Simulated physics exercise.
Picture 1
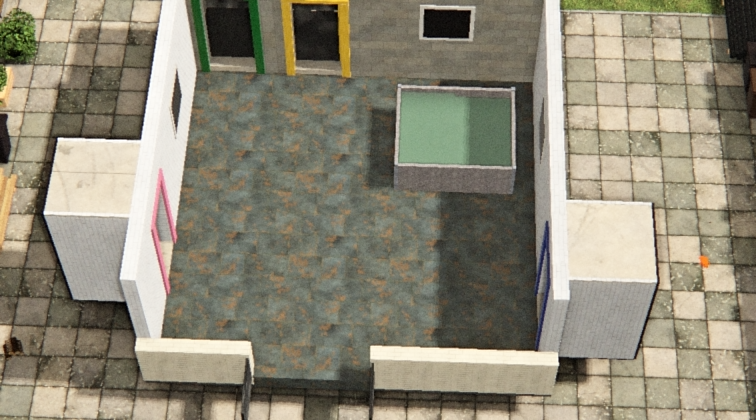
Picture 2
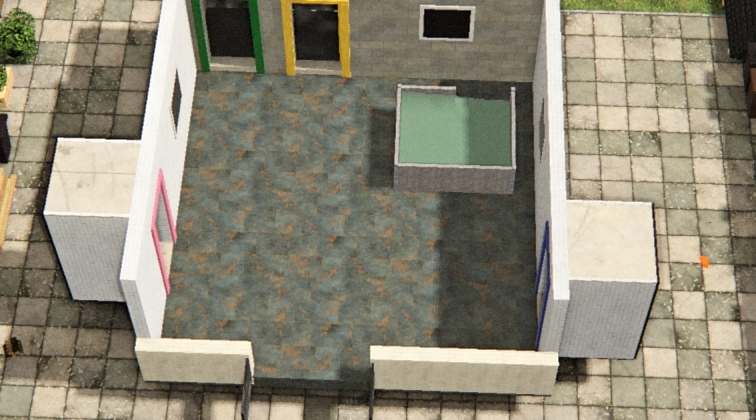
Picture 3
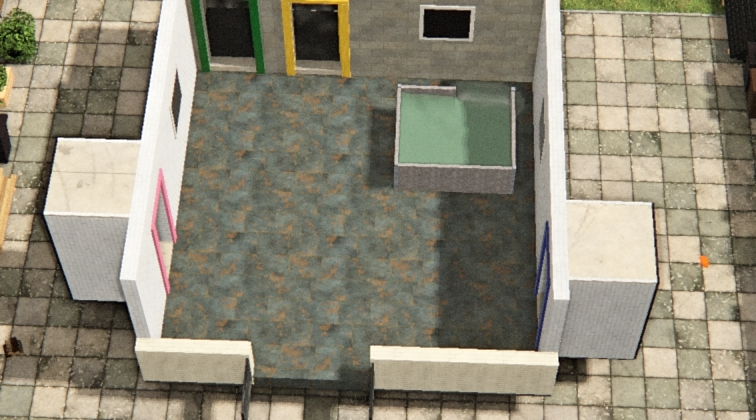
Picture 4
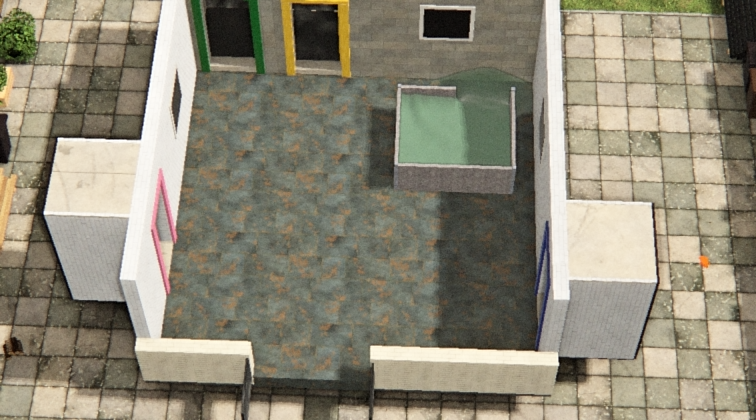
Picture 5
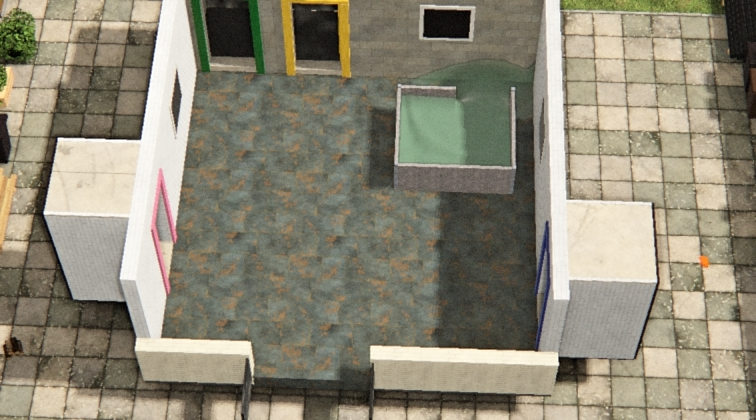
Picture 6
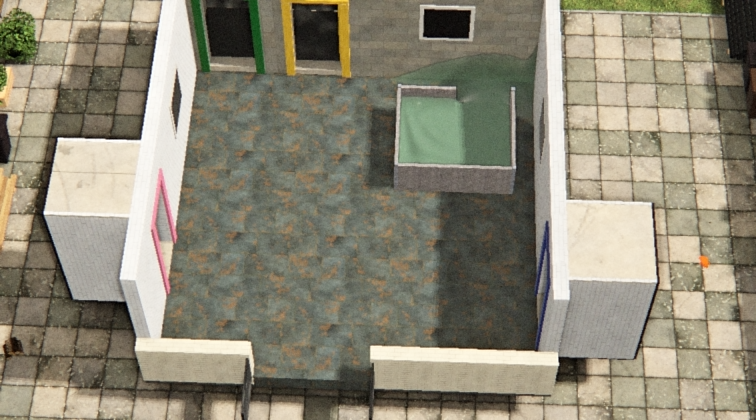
Green water lies still in a walled tank toward the back right of a paved yard, until part of the tank's far wall disappears. Water pours out through the gap and spreads in a thin sheet behind the tank, reaching leftward along the grey back wall.
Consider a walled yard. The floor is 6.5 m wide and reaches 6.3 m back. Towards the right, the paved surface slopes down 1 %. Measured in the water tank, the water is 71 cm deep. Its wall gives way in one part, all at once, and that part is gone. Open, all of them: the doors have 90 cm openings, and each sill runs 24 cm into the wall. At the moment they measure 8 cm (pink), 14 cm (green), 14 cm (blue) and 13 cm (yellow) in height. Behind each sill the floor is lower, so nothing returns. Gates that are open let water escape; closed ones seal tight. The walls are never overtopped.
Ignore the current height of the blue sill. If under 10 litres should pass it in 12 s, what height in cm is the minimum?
The minimum is around 6.5 cm.
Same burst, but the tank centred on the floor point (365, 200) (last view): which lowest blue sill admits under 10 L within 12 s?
About 10.0 centimetres.
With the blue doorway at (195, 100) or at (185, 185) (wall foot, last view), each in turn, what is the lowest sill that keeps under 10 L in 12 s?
20 and 5.5 cm.
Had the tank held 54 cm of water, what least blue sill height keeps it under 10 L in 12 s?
5.0 cm.
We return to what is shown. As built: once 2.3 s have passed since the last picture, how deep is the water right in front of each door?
In cm: Pink 0, green 6, blue 5, yellow 10.
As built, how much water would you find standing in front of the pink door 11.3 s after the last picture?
It works out to about 4.5 centimetres deep.
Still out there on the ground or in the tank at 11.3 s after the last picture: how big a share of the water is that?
Around 90 per cent of the water.
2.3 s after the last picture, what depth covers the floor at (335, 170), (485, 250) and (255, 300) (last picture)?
First 1, then 2, then 0 cm.
Then, 0.7 s after the last picture water covers 15 % of the floor, deepest (66 cm) near (523, 89); it has not reached the blue door.
Then, 2.3 s after the last picture water covers 45 % of the floor, deepest (34 cm) near (495, 95); 5 cm at the blue door, 0 litres in over its 14 cm sill.
Then, 11.3 s after the last picture water covers 95 % of the floor, deepest (12 cm) near (534, 174); 9 cm at the blue door, 0 litres in over its 14 cm sill.
At the blue door as built, the water peaked near 10 cm, 10.9 s after the last picture.
Run again over the same 12 s with other heights there, 19 litres in over 5.5 cm, 6 litres over 7.5 cm. The limit of 10 litres is kept from about 6.5 cm up.
